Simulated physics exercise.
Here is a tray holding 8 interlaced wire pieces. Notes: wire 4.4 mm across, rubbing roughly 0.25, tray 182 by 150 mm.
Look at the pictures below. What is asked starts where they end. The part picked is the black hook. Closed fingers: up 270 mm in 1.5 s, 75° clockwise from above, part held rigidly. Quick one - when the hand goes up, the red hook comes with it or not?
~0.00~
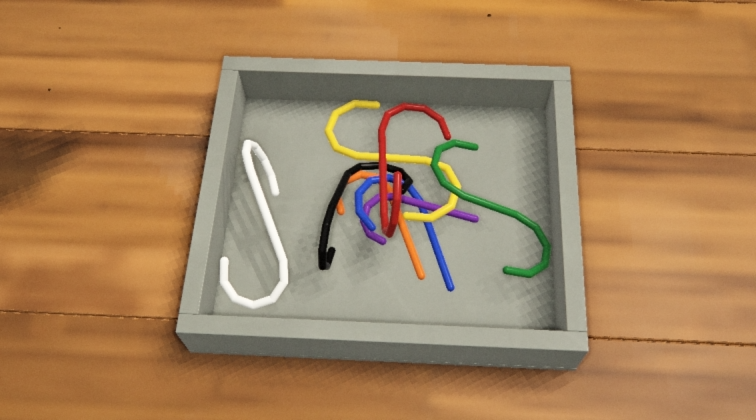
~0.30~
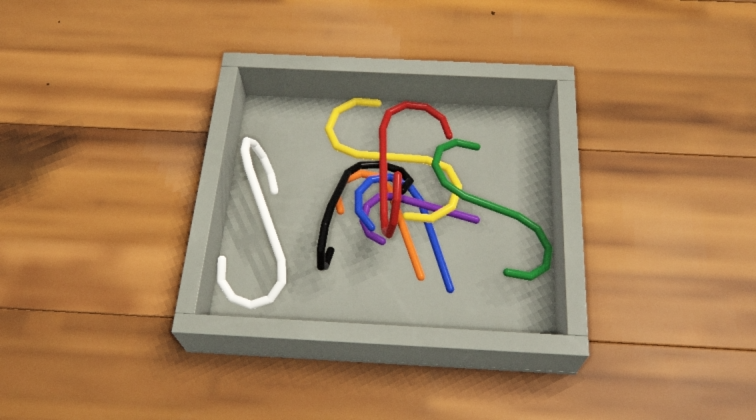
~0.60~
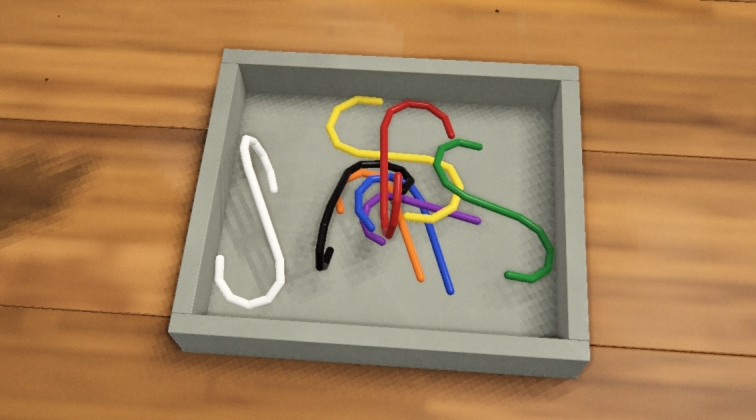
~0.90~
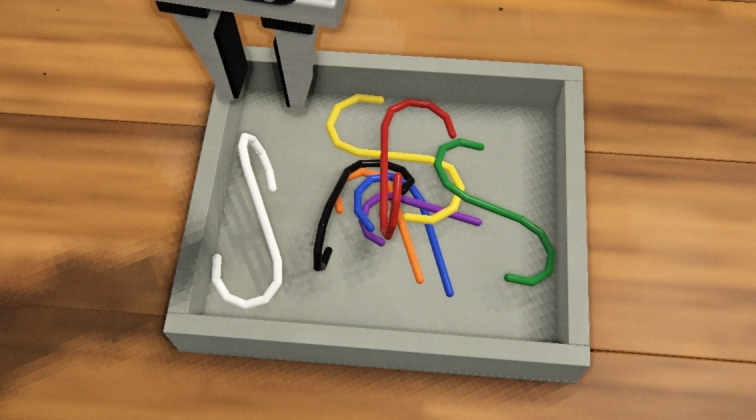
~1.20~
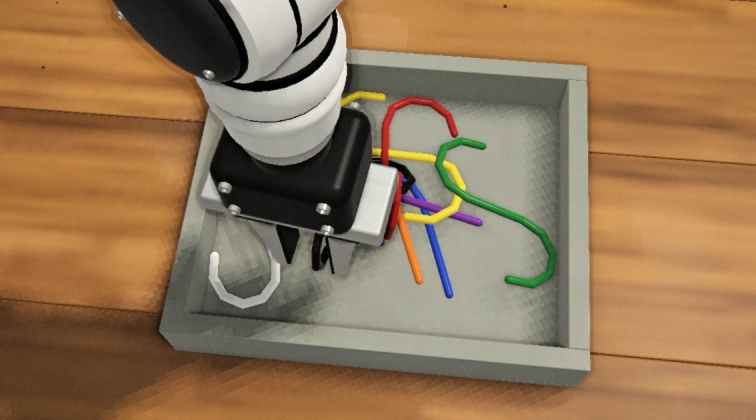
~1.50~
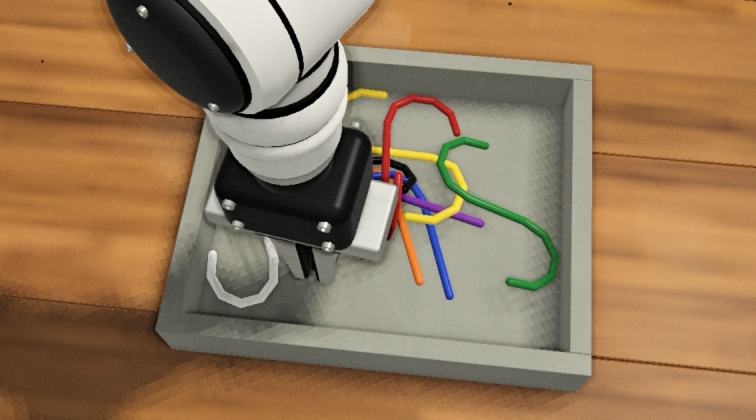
It is lifted out.
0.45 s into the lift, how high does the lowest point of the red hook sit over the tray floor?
I'd say close to 0 mm.
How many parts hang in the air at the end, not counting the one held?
1.
By 1.95 s, lowest point more than 20 mm over the tray floor, black hook 58 mm.
By 2.33 s, lowest point more than 20 mm over the tray floor, black hook 158 mm, red hook 66 mm.
By 3.00 s, lowest point more than 20 mm over the tray floor, black hook 272 mm, red hook 178 mm.
Finally, hanging black hook 272 mm, red hook 177 mm; the other 6 are down.
